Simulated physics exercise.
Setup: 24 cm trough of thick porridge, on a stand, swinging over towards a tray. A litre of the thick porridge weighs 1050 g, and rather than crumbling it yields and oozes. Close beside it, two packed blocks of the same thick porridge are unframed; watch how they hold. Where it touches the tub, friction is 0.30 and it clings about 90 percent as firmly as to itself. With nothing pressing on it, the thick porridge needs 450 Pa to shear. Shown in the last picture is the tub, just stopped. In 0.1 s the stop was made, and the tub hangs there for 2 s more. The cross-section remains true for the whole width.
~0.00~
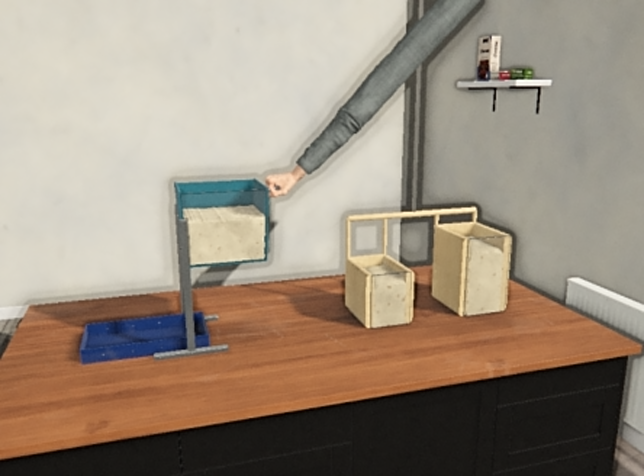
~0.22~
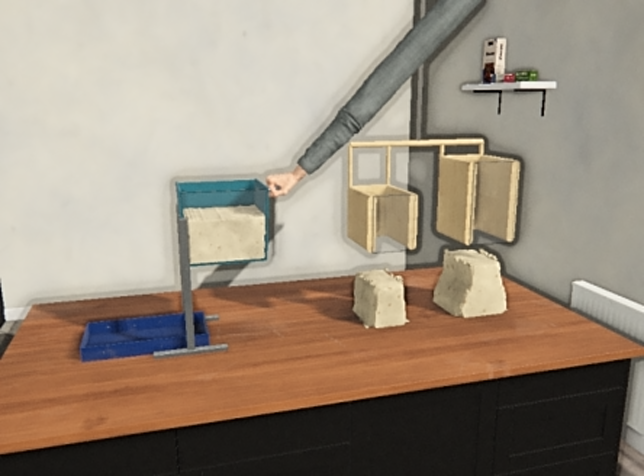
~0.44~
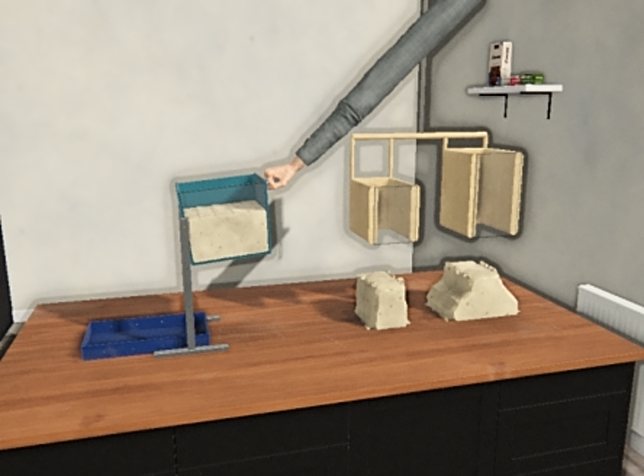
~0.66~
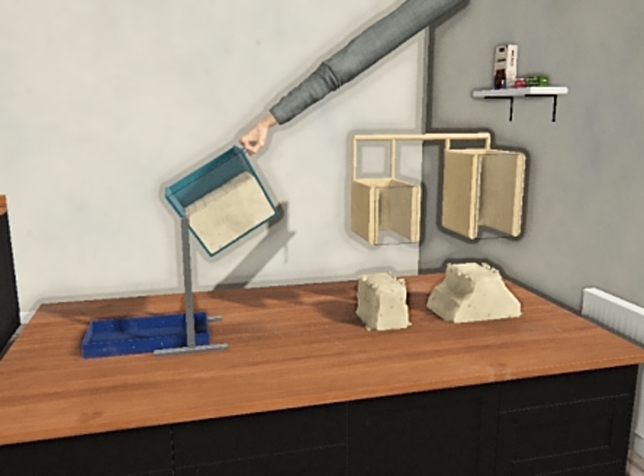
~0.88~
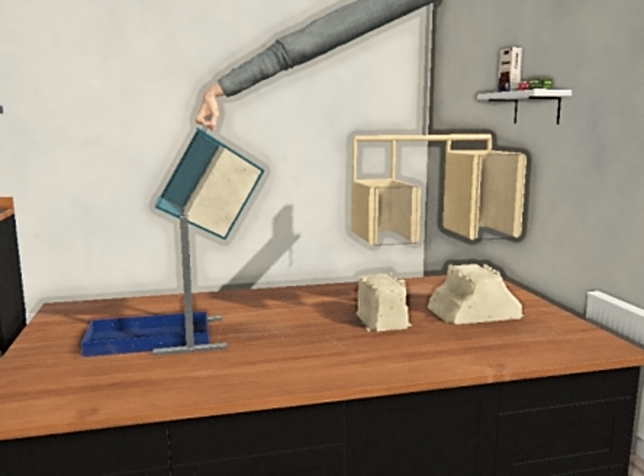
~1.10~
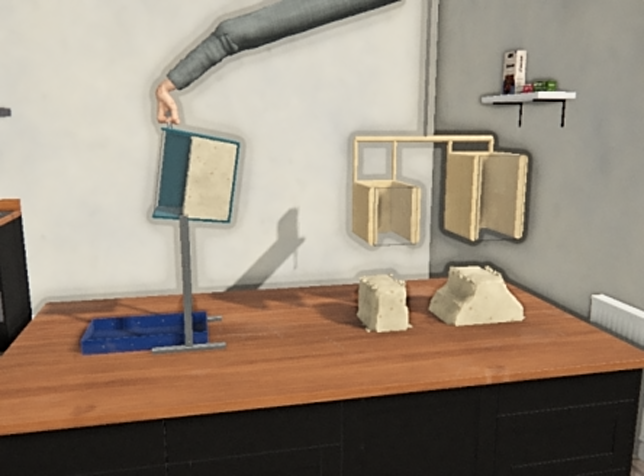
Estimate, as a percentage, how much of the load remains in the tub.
I would say about 100 per cent remains in the tub.
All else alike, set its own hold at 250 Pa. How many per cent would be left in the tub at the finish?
The share would be near 70 %.
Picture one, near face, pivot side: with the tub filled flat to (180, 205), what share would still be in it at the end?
Then roughly 65 %.
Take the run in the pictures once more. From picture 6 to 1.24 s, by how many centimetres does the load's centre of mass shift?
Roughly 1 centimetres.
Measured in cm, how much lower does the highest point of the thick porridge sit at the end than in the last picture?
Roughly 4 cm.
After 1.24 s, the tub is at 81 degrees and holds 100 %.
After 1.41 s, the tub is at 81 degrees and holds 100 %.
After 1.58 s, the tub is at 81 degrees and holds 100 %.
After 1.75 s, the tub is at 81 degrees and holds 100 %.
After 3.10 s, the tub is at 81 degrees and holds 100 %.
